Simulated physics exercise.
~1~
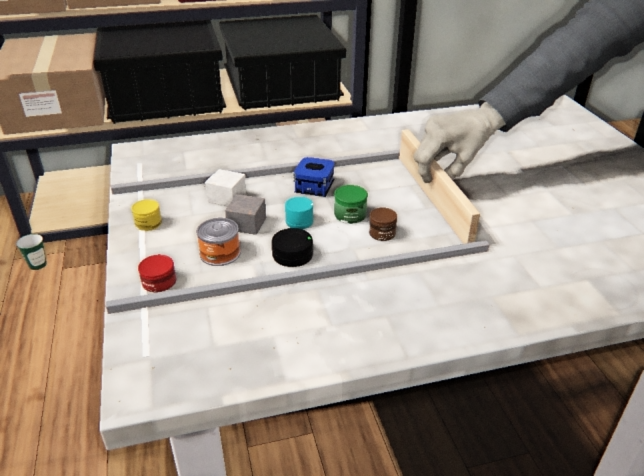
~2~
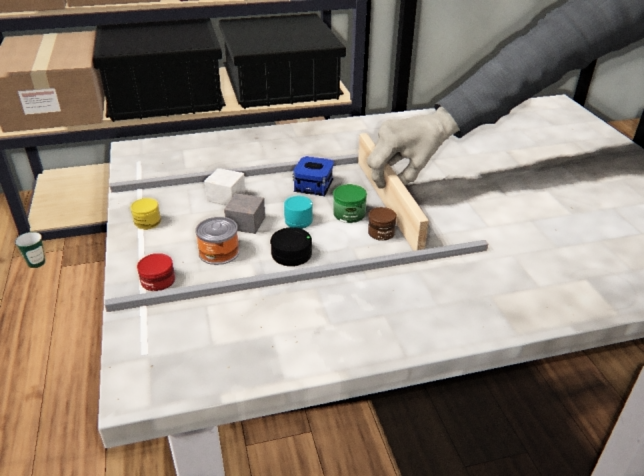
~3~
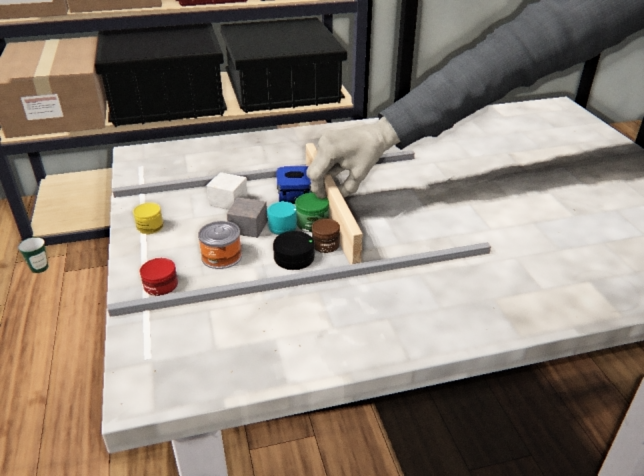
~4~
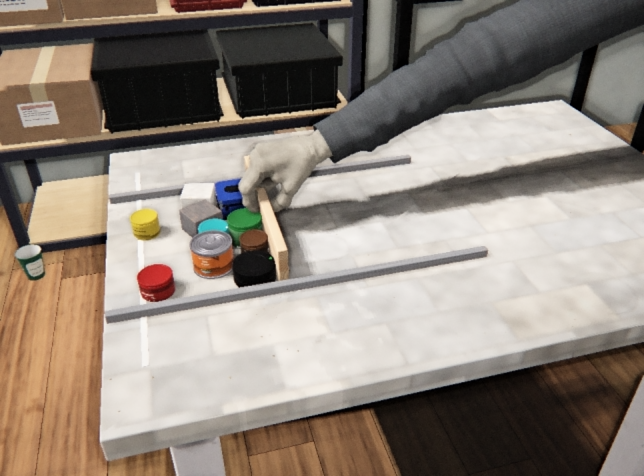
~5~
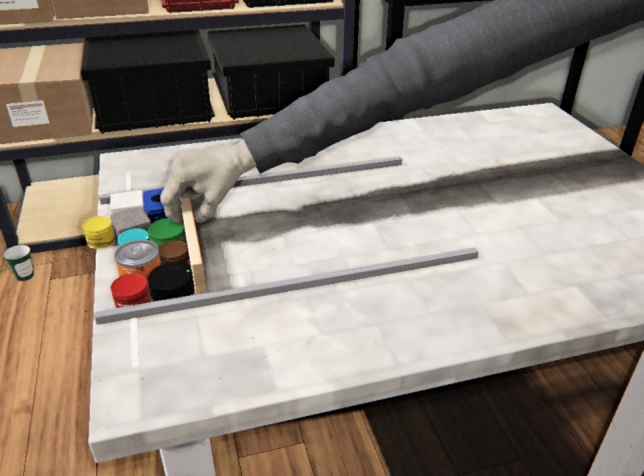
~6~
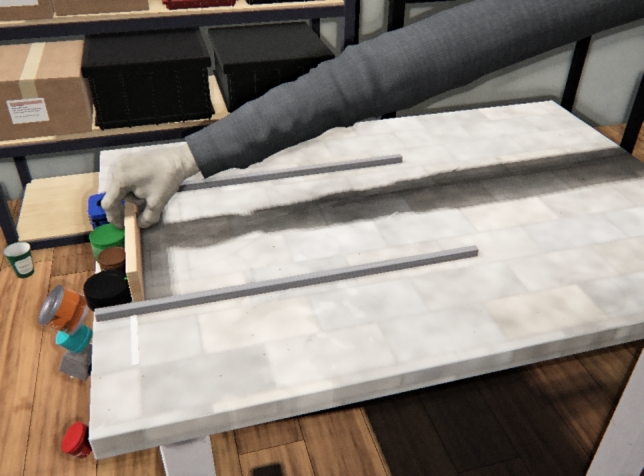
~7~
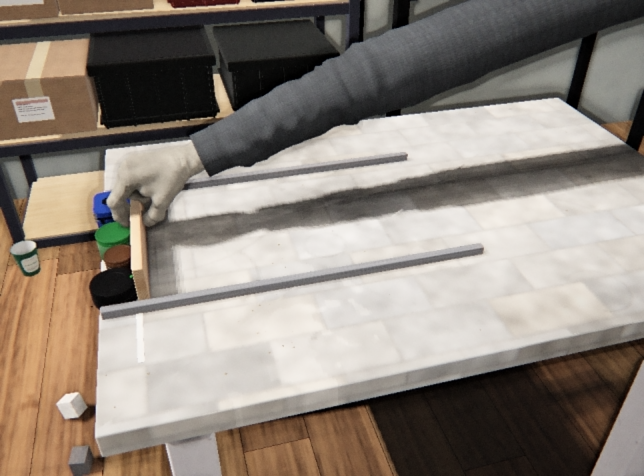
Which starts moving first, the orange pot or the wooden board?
The wooden board starts moving first, and the orange pot only moves later, once the board has pushed the items together.
